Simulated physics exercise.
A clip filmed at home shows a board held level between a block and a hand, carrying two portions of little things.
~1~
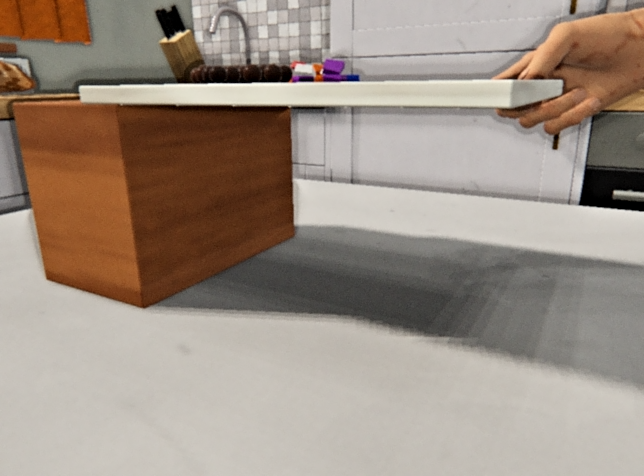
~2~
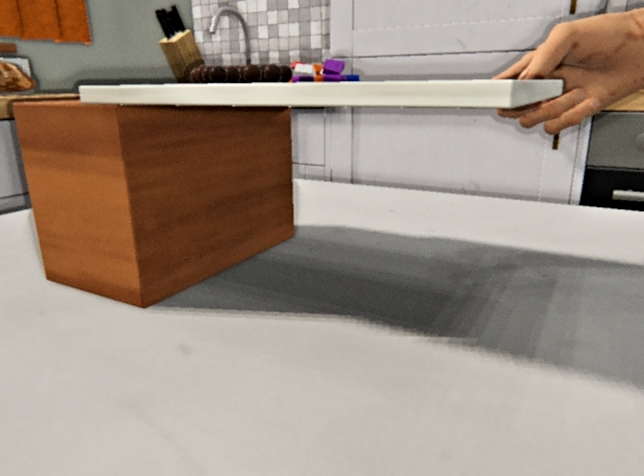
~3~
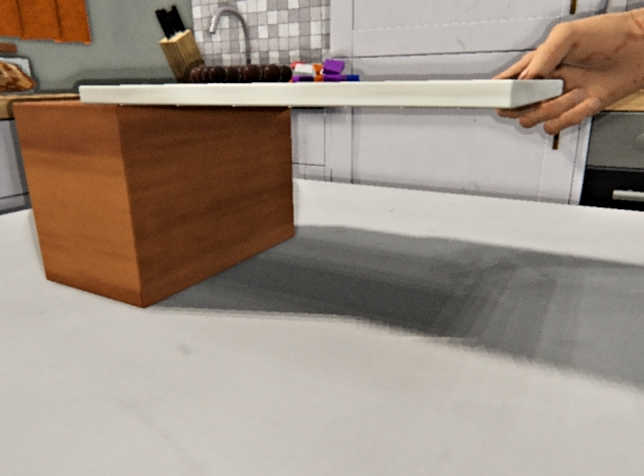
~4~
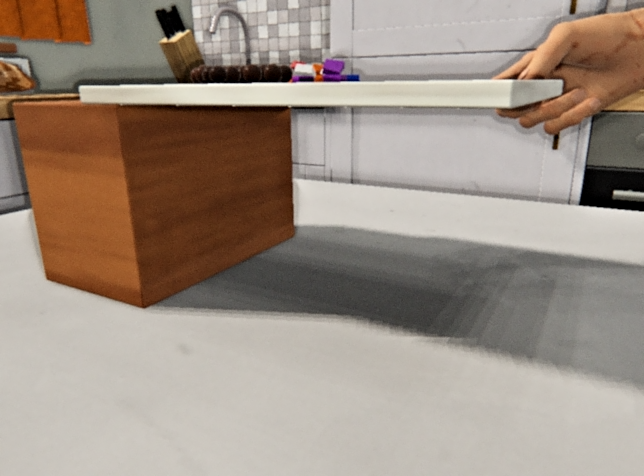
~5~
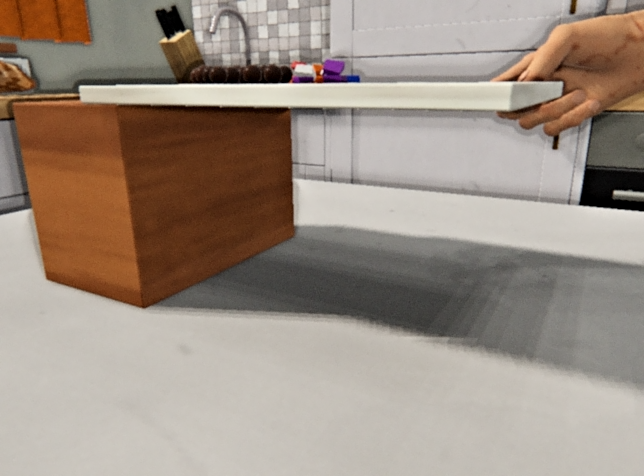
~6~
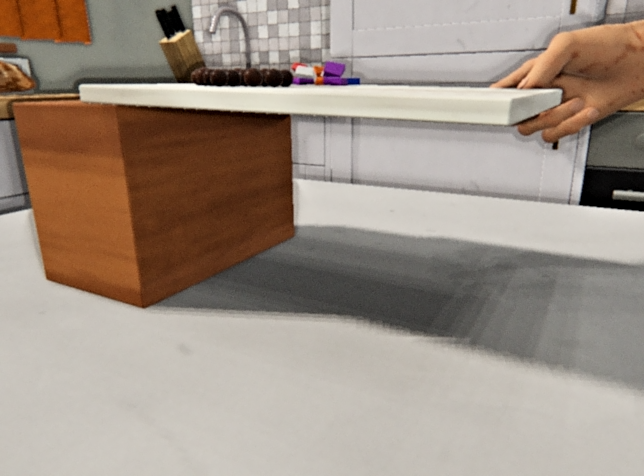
A hand at the right grips the end of a white board in a home kitchen, seen from low over a pale countertop by a still camera. The board's left part rests on a reddish-brown wooden block, with dark brown balls and small red, purple and blue pieces on top. The board stays level, then the hand lowers its right end slightly while the pieces keep their places.
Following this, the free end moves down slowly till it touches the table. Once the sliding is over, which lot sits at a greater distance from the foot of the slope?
The front lot.
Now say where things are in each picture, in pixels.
Held end of the board (494, 94), level; block (178, 181), tall, over half the board's length; near lot (237, 75), a few chocolate balls; far lot (325, 79), a few mosaic tiles, in the first picture.
Held end of the board (494, 94), level; far lot (325, 79), in the second picture.
Held end of the board (494, 94), level; near lot (237, 75), in the third picture.
Held end of the board (494, 94), level; far lot (325, 79), in the fourth picture.
Held end of the board (493, 97), level; near lot (237, 75), in the fifth picture.
Held end of the board (492, 110), down by 2°; block (178, 181); near lot (238, 77), not moving; far lot (326, 81), not moving, in the sixth picture.
Then, 0.70 s later than the last frame, board sloping at 21°; near lot every one still on the board; far lot every one still on the board.
Then, 1.30 s later than the last frame, board sloping at 36°; near lot mostly up to a board's length out; far lot mostly at the foot of the board.
Then, 1.82 s later than the last frame, board resting at 37°; near lot mostly one to two board lengths out, about a tenth gone off the table; far lot mostly at the foot of the board.
When it is over, board resting at 37°; near lot mostly one to two board lengths out, roughly a quarter gone off the table; far lot mostly at the foot of the board; the near lot has gone farther.
